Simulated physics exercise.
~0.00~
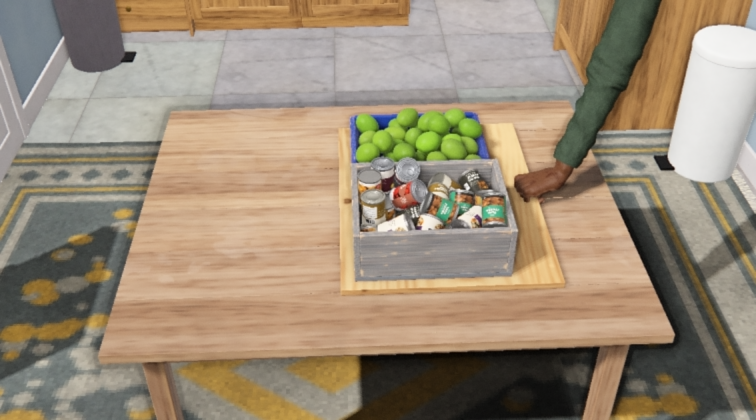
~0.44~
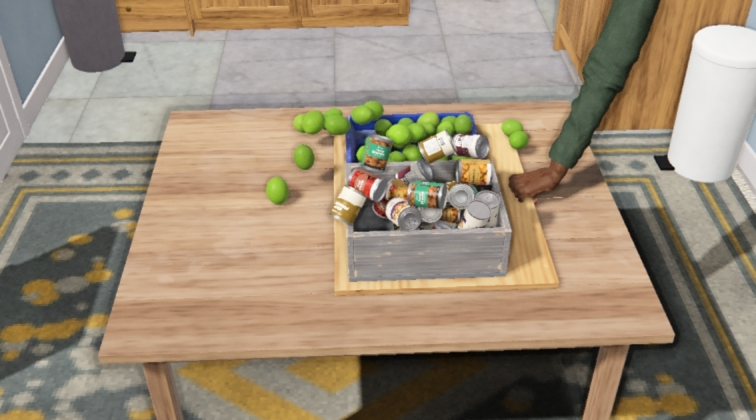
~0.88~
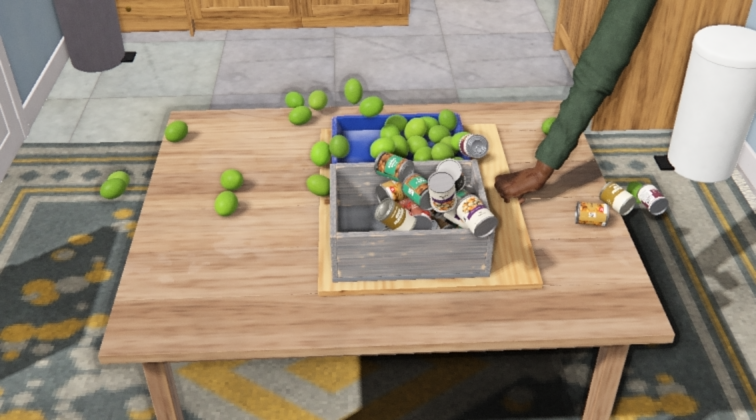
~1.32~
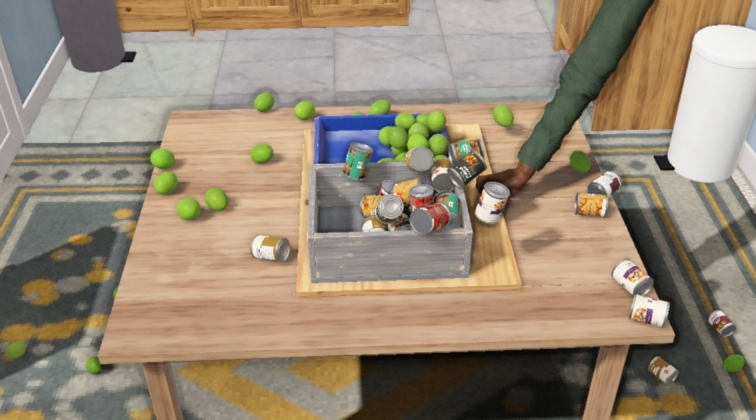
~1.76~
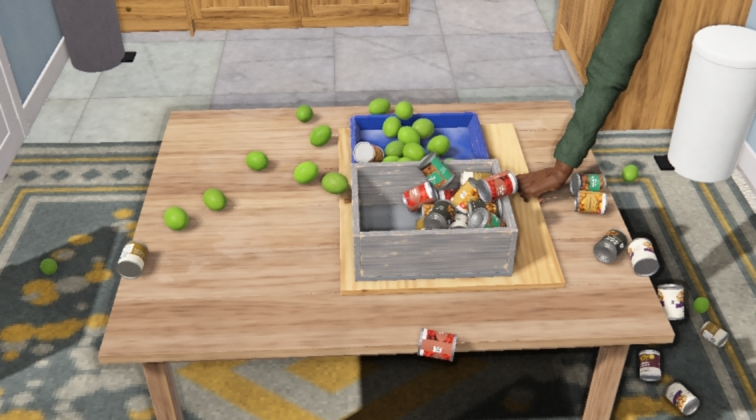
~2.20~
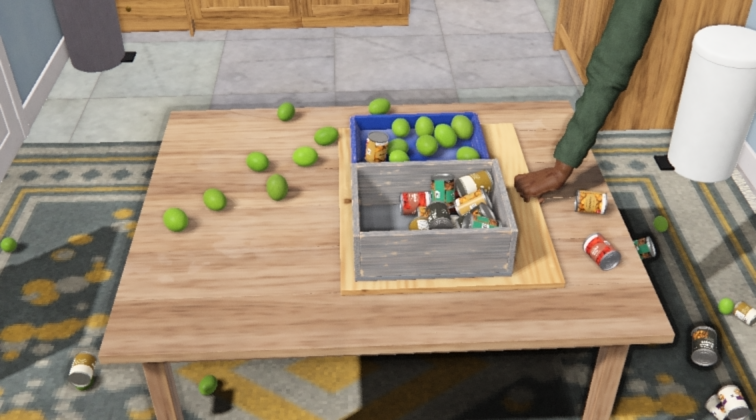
A wooden board carrying a grey box of small tins and a blue box of limes slid left and back right beside a sleeved arm, scattering limes and tins across the table and floor, and ended where it began, both boxes partly emptied.
